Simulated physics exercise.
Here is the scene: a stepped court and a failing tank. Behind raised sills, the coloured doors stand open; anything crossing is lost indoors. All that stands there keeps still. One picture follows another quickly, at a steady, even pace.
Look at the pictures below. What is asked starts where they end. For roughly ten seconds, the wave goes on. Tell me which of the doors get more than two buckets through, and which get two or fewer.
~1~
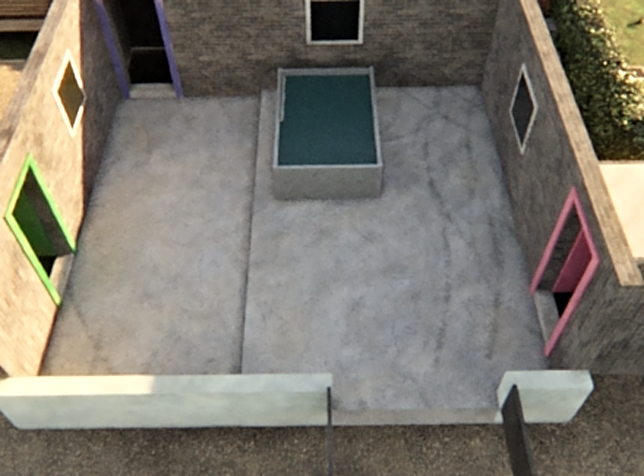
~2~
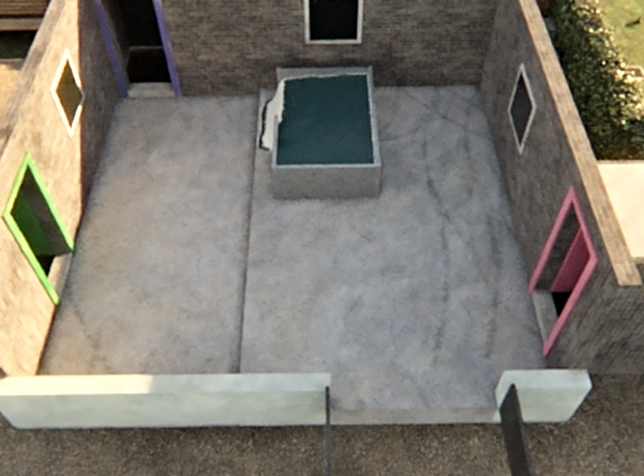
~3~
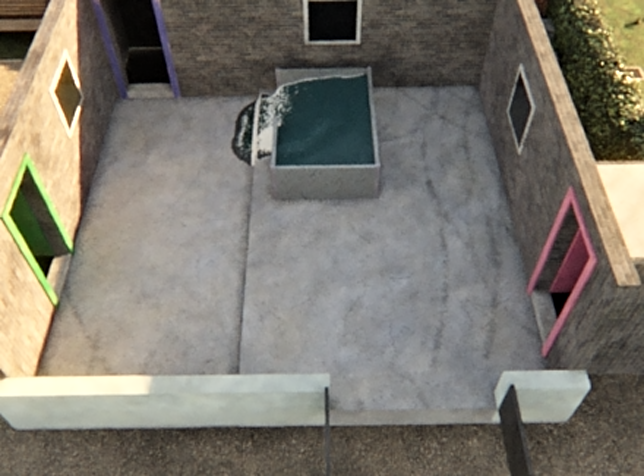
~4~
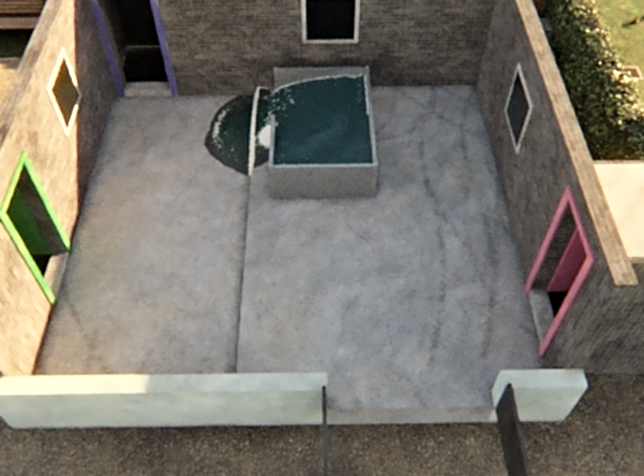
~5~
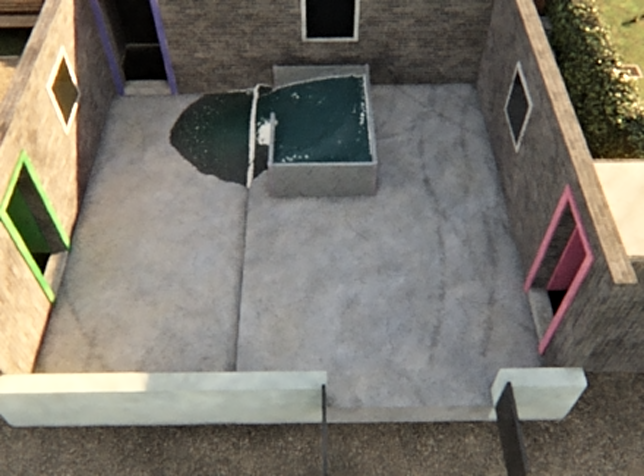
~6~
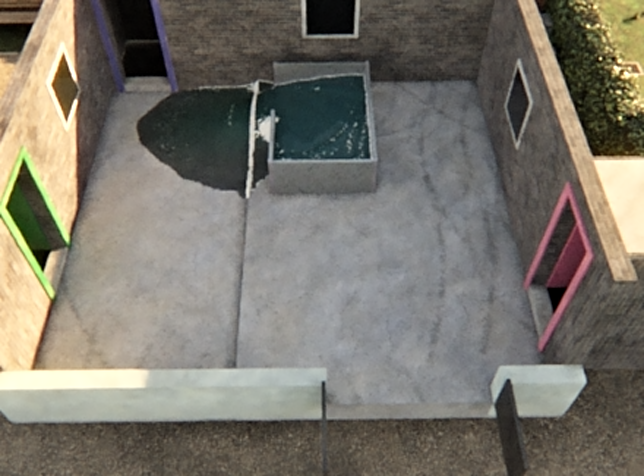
Sorted out: The blue door gets more than two; the green door gets more than two; the pink door gets two or fewer.
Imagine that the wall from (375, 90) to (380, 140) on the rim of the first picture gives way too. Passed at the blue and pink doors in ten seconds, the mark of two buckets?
Looking at both, I'd say the blue door doesn't reach it and the pink door doesn't reach it.
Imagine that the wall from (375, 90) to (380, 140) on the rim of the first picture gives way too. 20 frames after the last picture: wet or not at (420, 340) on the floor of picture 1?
There: Covered.
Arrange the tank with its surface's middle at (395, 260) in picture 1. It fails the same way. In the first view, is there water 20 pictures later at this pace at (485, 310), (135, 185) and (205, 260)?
So, in the order given, I'd say unaffected, soaked through, soaked through.
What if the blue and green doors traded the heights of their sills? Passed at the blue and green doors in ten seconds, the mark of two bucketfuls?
One by one: The blue door takes more; the green door stays under.
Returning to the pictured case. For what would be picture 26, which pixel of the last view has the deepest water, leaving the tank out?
Near (113, 93).
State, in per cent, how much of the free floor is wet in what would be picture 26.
My best guess is some 35 %.
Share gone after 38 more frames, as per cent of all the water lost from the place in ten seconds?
Some 75 per cent.
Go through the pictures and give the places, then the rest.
The water tank at (327, 118) is whole and still, in the first frame.
Water pours out at (281, 113) and has run to (267, 149), in the second frame.
The front is at (250, 160), out from the gap at (280, 115), in the third frame.
The front is at (210, 141), out from the gap at (278, 115), in the fourth frame.
Water pours out at (277, 114) and has run to (176, 140), in the fifth frame.
Water pours out at (277, 110) and has run to (144, 122), in the sixth frame.
A moment on, water covers 20 % of the floor; the blue door wet at the sill, nothing in, the green door not reached, the pink door not reached.
Next, water covers 20 % of the floor; the blue door over two buckets in, the green door wet at the sill, nothing in, the pink door not reached.
Then, water covers 35 % of the floor; the blue door far over two buckets in, the green door wet at the sill, nothing in, the pink door not reached.
Later, water covers 50 % of the floor; the blue door far over two buckets in, the green door wet at the sill, nothing in, the pink door not reached.
In the end, water covers 45 % of the floor; the blue door far over two buckets in, the green door over two buckets in, the pink door not reached.
